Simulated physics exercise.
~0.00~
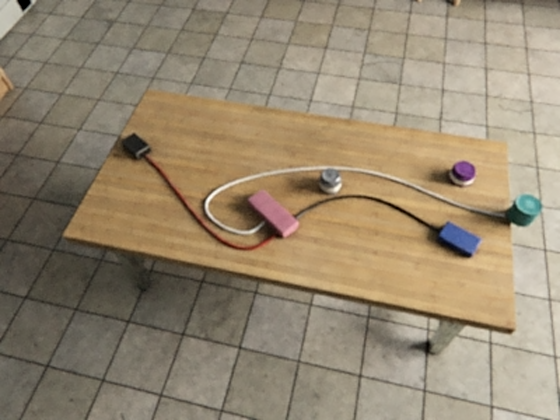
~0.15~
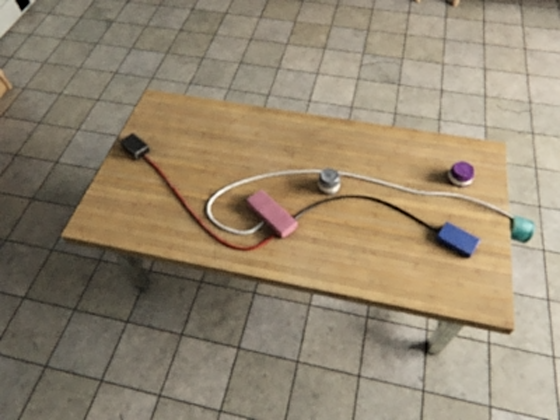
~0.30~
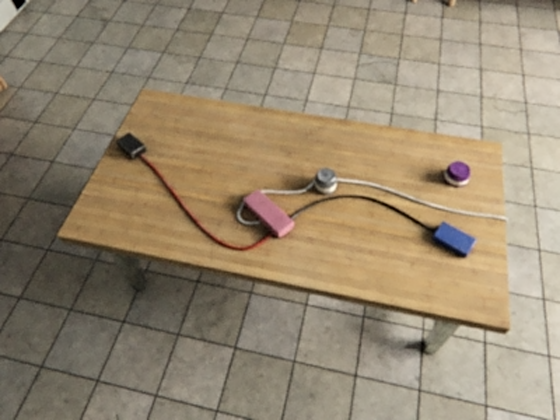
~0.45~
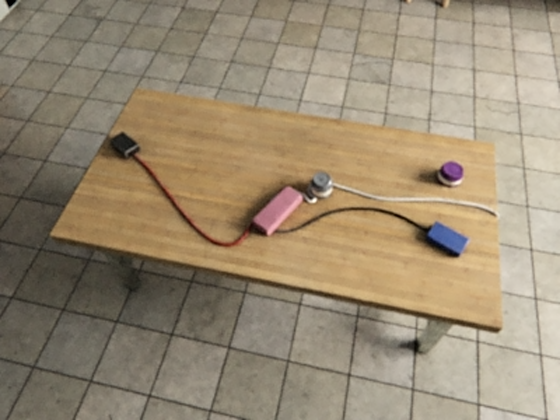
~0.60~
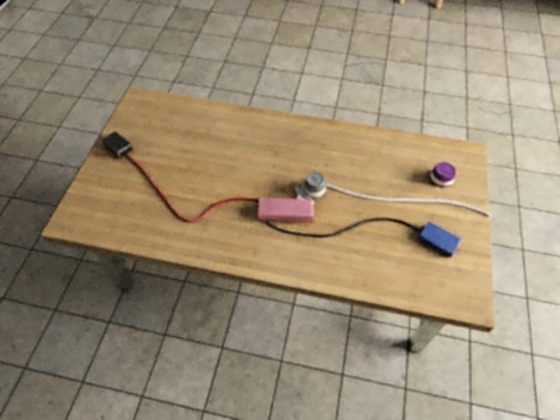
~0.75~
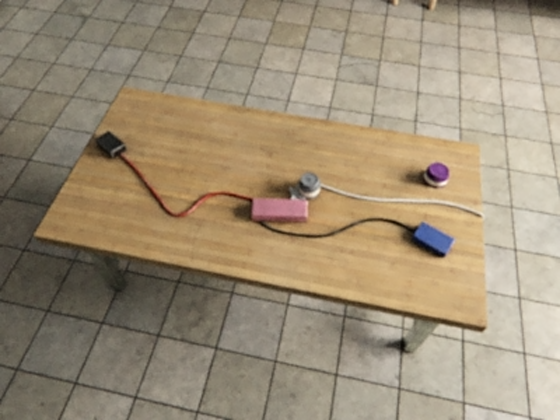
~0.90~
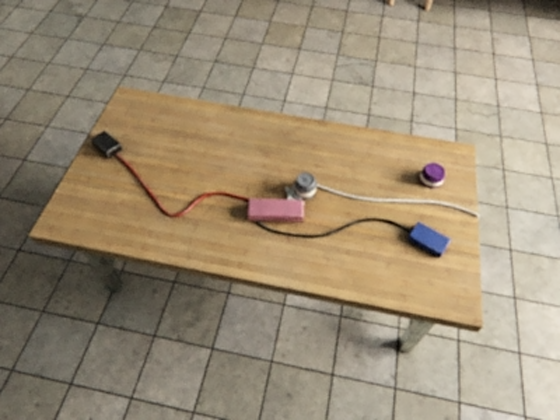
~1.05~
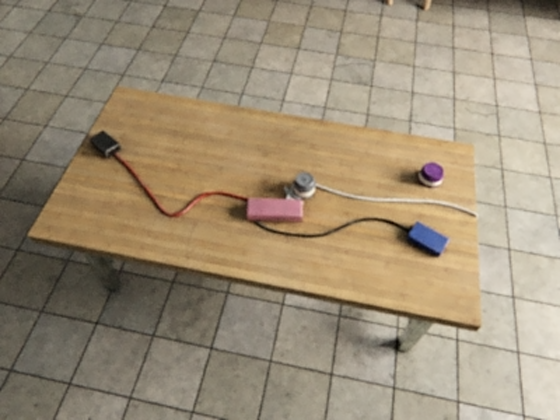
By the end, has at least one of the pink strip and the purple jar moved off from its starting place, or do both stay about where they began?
At least one has moved, as the pink strip turns and shifts away from its starting place. The purple jar stays about where it began.
